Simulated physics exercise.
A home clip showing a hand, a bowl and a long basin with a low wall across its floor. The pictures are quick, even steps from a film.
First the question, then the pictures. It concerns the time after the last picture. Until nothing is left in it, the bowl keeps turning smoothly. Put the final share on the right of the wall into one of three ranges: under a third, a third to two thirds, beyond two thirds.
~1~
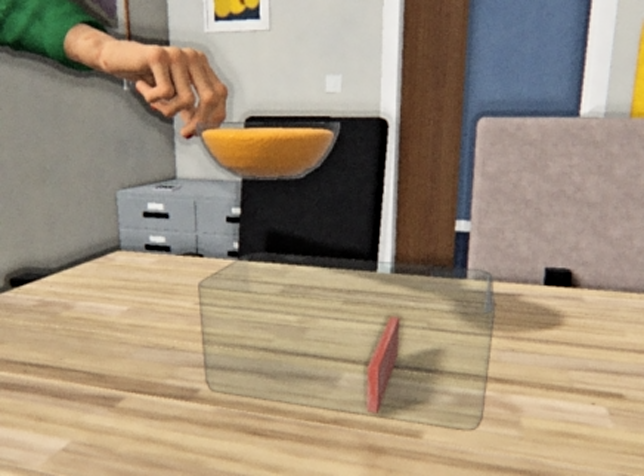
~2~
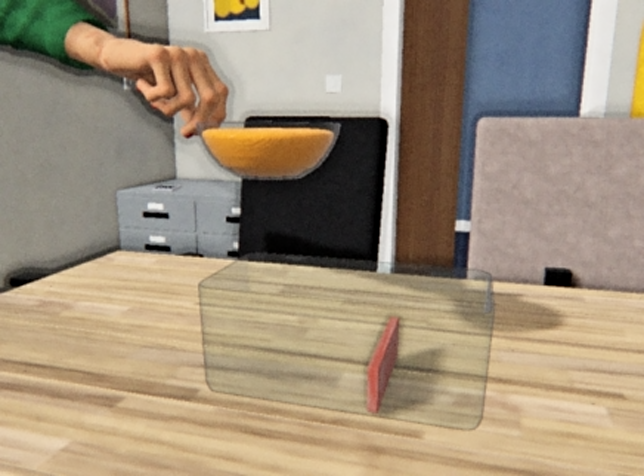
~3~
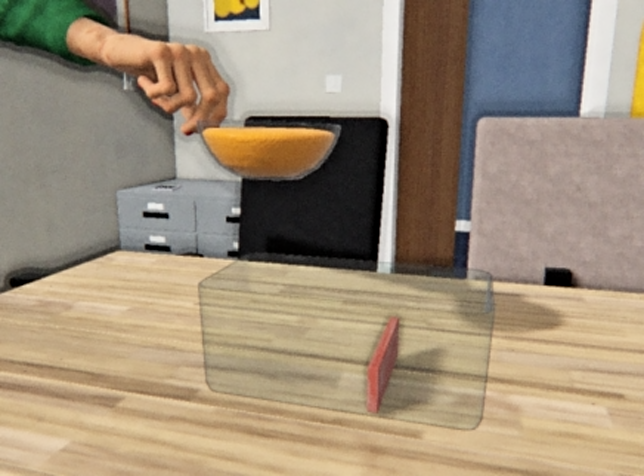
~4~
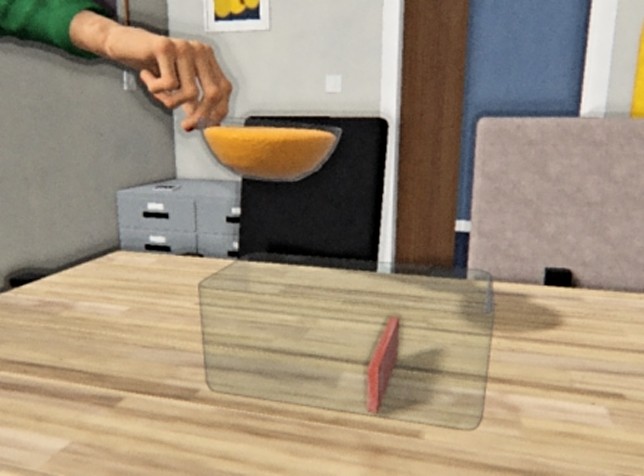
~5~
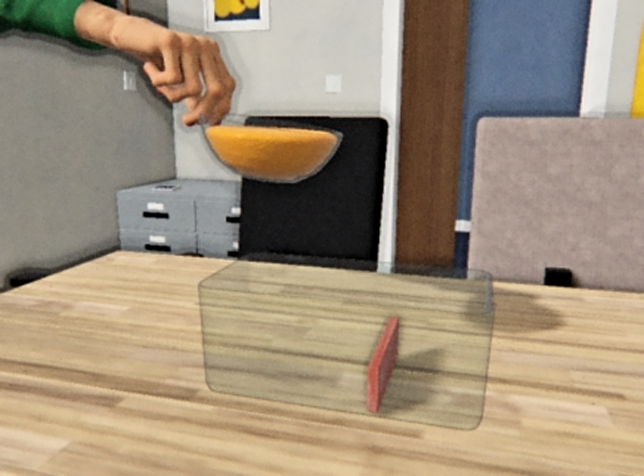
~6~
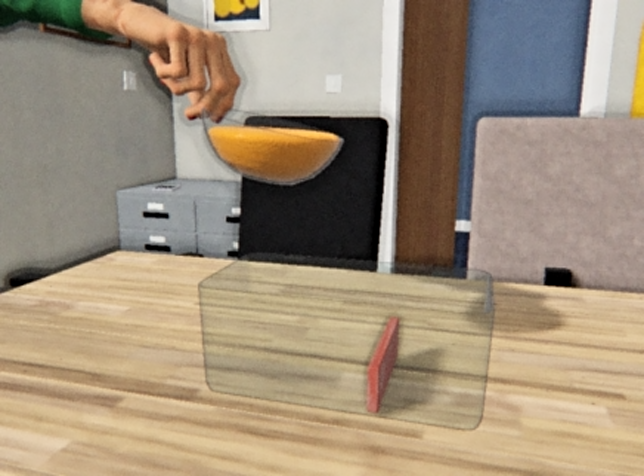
Seems the share right of the wall stays inside the range of a third to two thirds.
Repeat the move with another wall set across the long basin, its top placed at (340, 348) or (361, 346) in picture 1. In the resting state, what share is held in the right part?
It would come to roughly 85 per cent the first time and roughly 75 per cent the second.
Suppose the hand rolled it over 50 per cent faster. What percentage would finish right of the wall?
Close to 35 out of every hundred.
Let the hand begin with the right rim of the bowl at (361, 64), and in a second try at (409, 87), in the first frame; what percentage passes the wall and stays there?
In turn 80 % and 80 %.
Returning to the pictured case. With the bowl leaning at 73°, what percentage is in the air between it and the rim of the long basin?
Near 40 in a hundred.
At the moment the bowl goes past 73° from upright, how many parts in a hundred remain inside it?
Some 20 per cent has not yet come out.
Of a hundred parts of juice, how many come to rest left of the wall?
Share approx. 45 %.
A moment on, the bowl is tipped part way and 20 per cent is still to pour, 9 is left of the wall and 29 right of it.
Next, the bowl is tipped right over and 0 per cent is still to pour, 47 is left of the wall and 52 right of it.
Then the bowl is tipped right over and 0 per cent is still to pour, 47 is left of the wall and 52 right of it.
Later the bowl is tipped right over and 0 per cent is still to pour, 47 is left of the wall and 52 right of it.
In the end 47 per cent lies left of the wall, 52 right of it and 1 outside.
